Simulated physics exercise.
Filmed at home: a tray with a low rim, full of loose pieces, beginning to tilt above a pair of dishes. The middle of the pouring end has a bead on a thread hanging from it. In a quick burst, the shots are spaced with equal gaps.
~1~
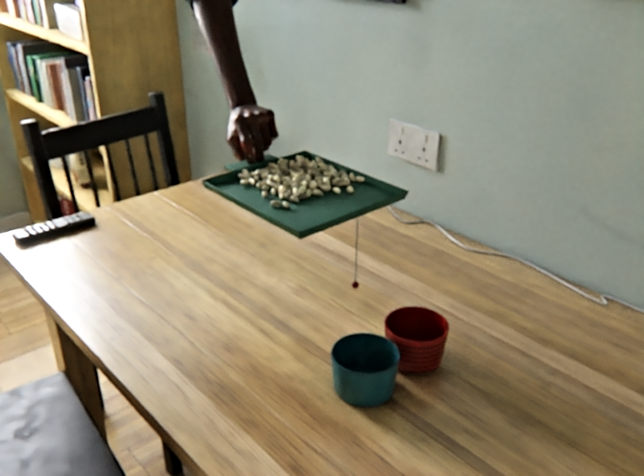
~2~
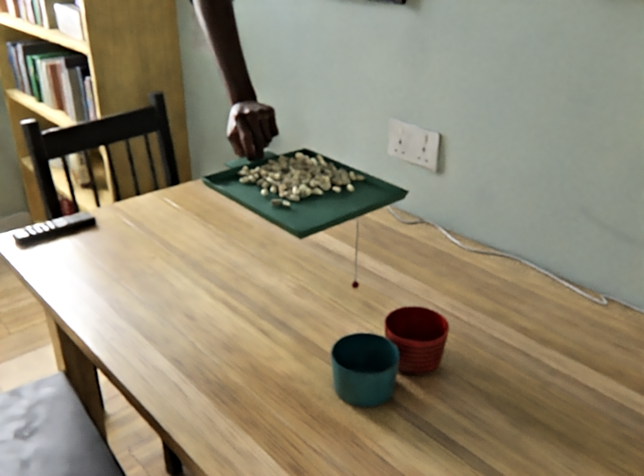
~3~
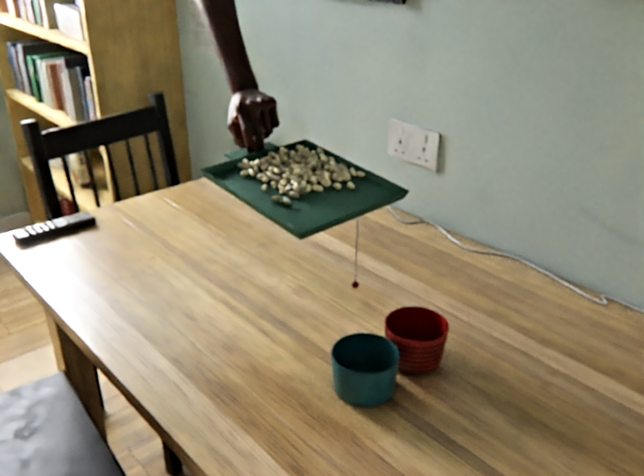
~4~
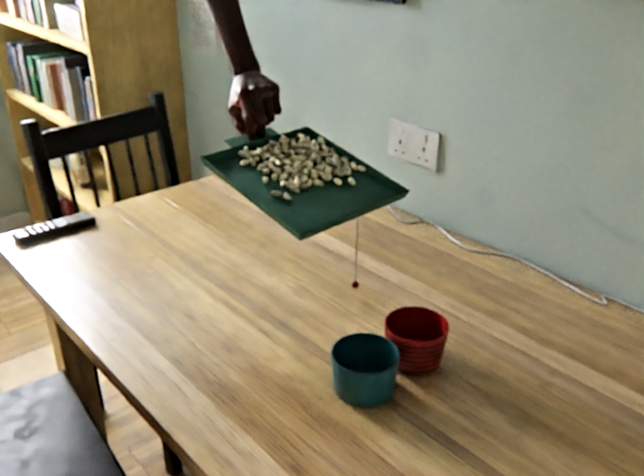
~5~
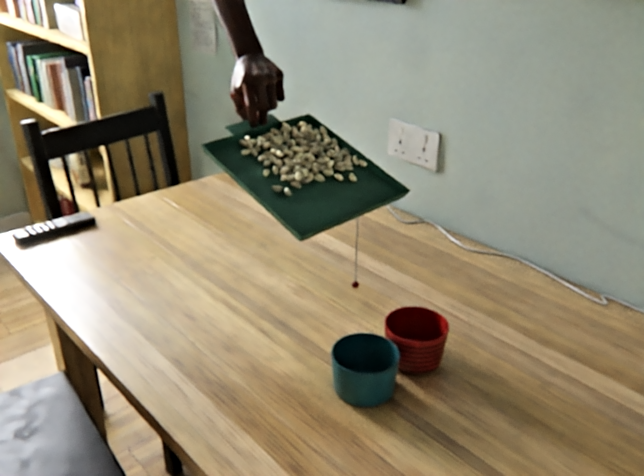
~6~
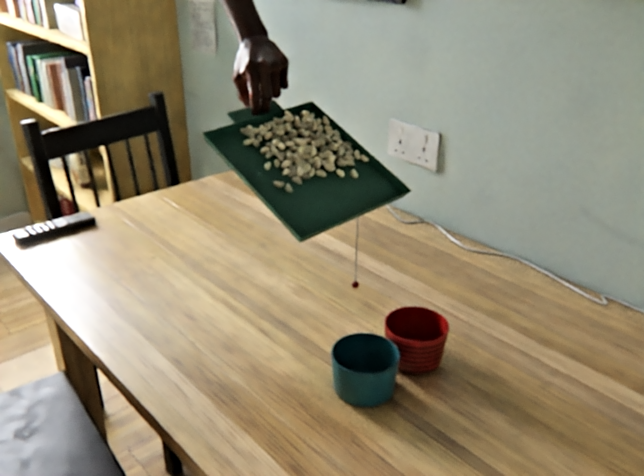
To begin with, a hand holds a green tray of white beans almost level above a wooden table, a beaded thread hanging from its edge near a teal dish and a red one. The hand then gradually raises the tray's far side, tilting it clearly toward the near edge, while the beans shift little and the dishes stay still.
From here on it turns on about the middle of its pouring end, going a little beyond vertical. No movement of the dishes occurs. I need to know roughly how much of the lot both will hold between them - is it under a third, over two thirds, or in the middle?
It is under a third.
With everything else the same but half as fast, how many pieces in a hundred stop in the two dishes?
About 10 %.
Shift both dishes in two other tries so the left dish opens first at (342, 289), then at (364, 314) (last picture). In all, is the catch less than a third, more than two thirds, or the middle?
Taking the two places in turn, the answer is below one third and then in the middle band.
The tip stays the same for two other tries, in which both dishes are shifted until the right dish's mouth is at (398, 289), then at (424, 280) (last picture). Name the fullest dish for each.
In the first try it is the one to the left, in the second it is the one to the left.
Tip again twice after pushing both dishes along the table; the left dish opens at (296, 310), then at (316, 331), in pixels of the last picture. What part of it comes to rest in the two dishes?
Roughly 0 % and 50 %.
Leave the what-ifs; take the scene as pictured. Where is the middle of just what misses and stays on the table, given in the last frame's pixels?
I'd say near (361, 347), give or take.
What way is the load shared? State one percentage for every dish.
Left dish 0, right dish 10 %.
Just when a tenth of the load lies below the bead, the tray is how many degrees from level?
Somewhere near 75°.
Shortly afterwards, tray tipped steeply; the bulk on the tray; near a quarter in the air.
Next, tray tipped past a quarter turn; a little on the tray; a little in the left dish; a little in the right dish; near two thirds outside both; a little in the air.
Some moments later, tray tipped past a quarter turn; a little in the left dish; a little in the right dish; the bulk outside both.
In the end, tray tipped past a quarter turn; a little in the left dish; a little in the right dish; the bulk outside both.
